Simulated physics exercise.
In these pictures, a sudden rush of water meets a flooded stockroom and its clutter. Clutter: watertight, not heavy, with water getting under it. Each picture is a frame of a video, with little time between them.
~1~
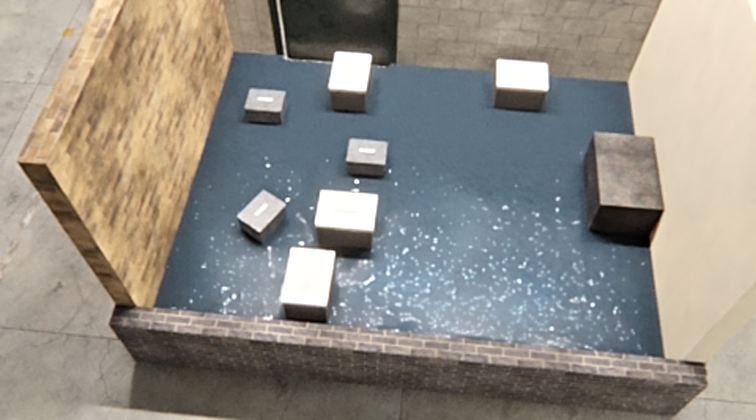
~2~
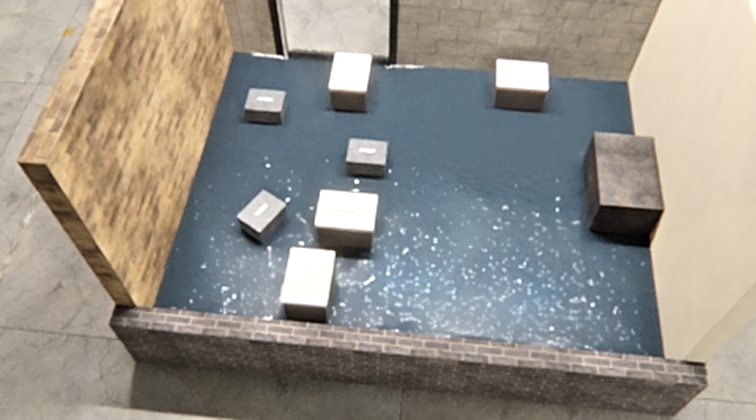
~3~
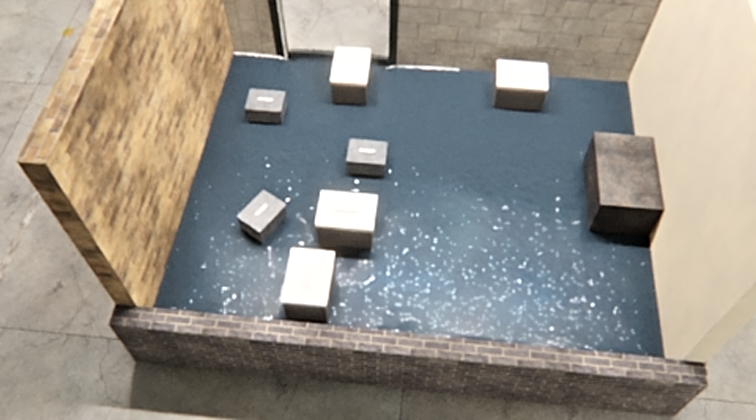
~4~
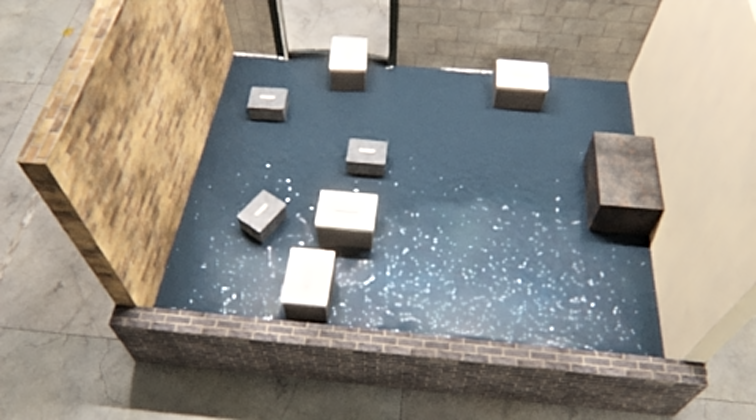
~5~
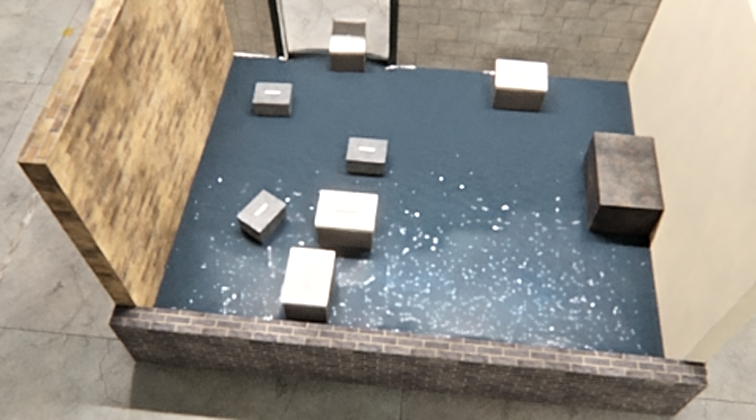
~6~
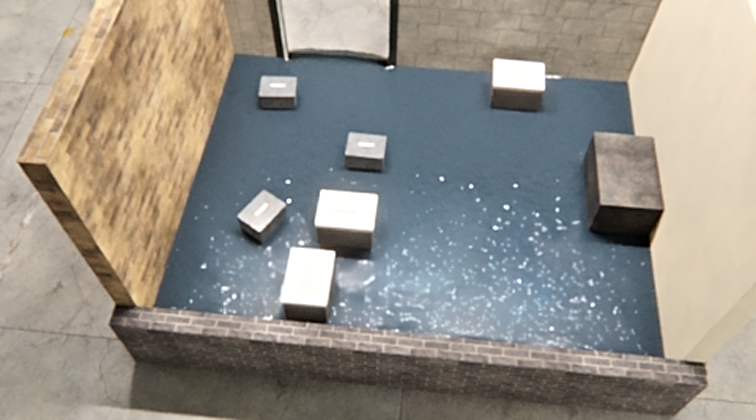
A dark panel in the back doorway clears from a flooded, walled room of scattered boxes, leaving a bright opening. The pale box nearest it slides back into the gap and out of sight, while a small gray box drifts slightly back and right and most others barely move.
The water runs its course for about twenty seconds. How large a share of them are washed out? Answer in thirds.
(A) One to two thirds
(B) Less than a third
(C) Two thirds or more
(C) Two thirds or more.
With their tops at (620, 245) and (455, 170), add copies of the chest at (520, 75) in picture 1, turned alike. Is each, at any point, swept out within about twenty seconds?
Result, in sequence: Never gets out; ends up outside.
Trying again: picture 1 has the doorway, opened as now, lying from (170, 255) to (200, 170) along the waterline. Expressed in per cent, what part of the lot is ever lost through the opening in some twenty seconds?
Result: 90 per cent.
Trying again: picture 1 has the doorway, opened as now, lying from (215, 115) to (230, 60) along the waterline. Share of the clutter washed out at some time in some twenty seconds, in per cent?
About 70 %.
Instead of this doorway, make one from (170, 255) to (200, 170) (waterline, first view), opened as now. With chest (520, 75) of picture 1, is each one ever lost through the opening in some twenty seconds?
Verdict: Left behind.
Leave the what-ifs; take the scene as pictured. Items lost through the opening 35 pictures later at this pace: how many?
The number I arrive at is 4.
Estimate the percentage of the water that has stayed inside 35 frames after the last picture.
I'd put it near 58 per cent.
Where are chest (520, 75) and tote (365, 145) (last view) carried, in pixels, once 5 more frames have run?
My guess is around (493, 70) and around (349, 114).
A moment on, 1 of 7 are out; 6 afloat.
Next, 3 of 7 are out; 4 afloat.
Later, 4 of 7 are out; 3 afloat.
In the end, 6 of 7 are out; 1 afloat.
